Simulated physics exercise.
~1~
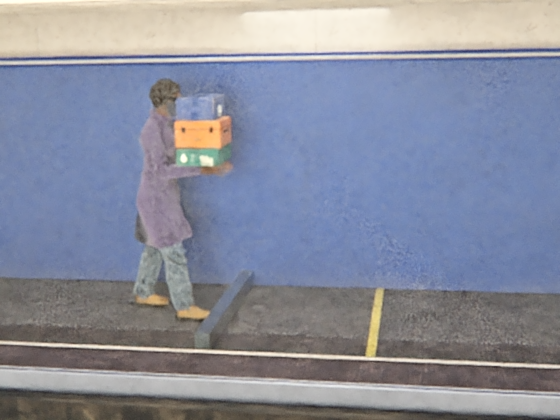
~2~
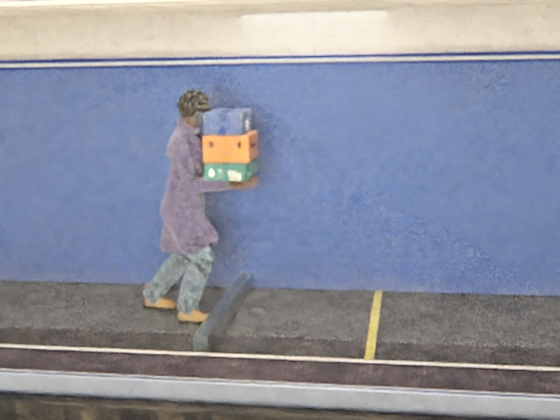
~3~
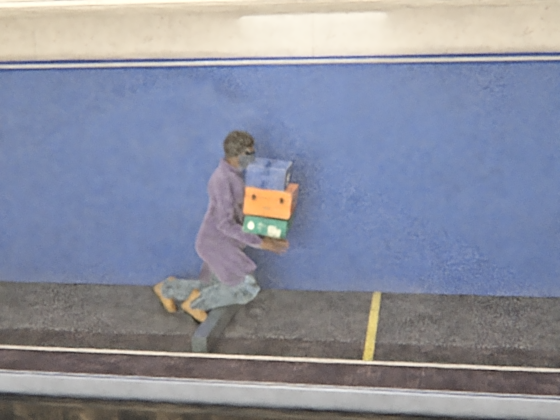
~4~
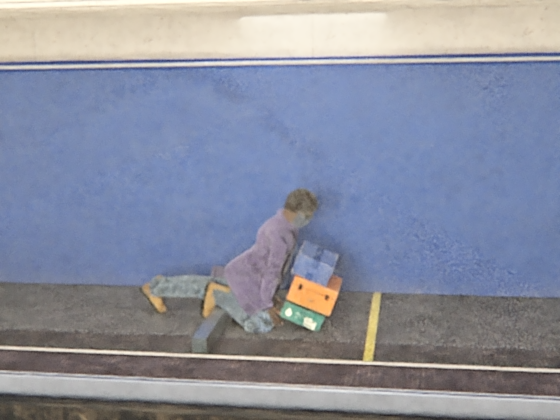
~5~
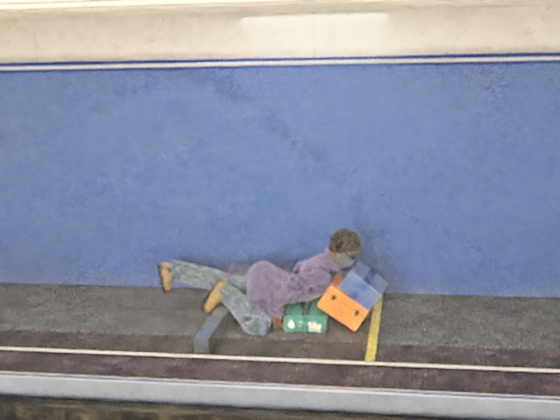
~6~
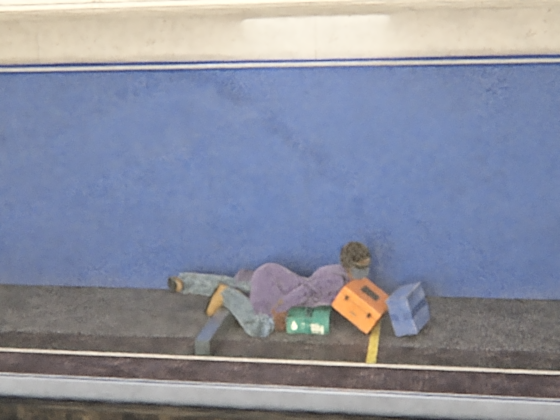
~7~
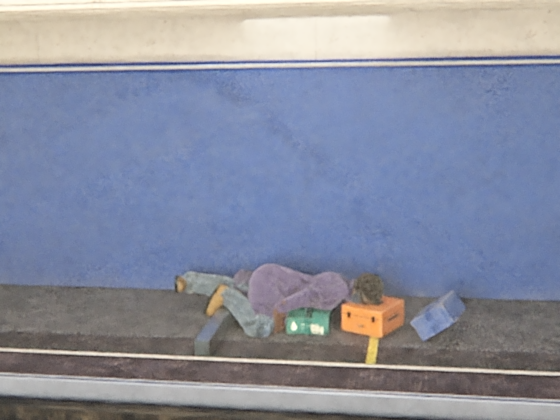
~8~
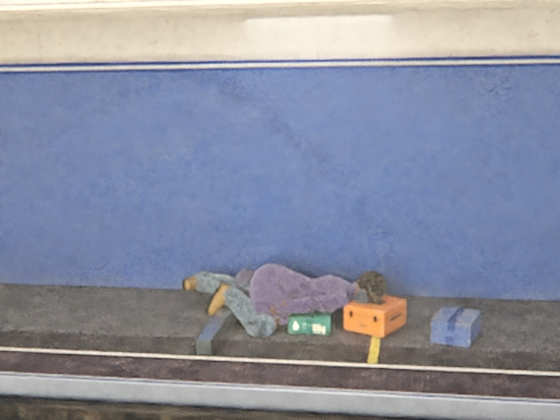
Person in purple coat carrying three stacked boxes pitching forward over a low rail, lying face down as blue box tumbles past yellow line.
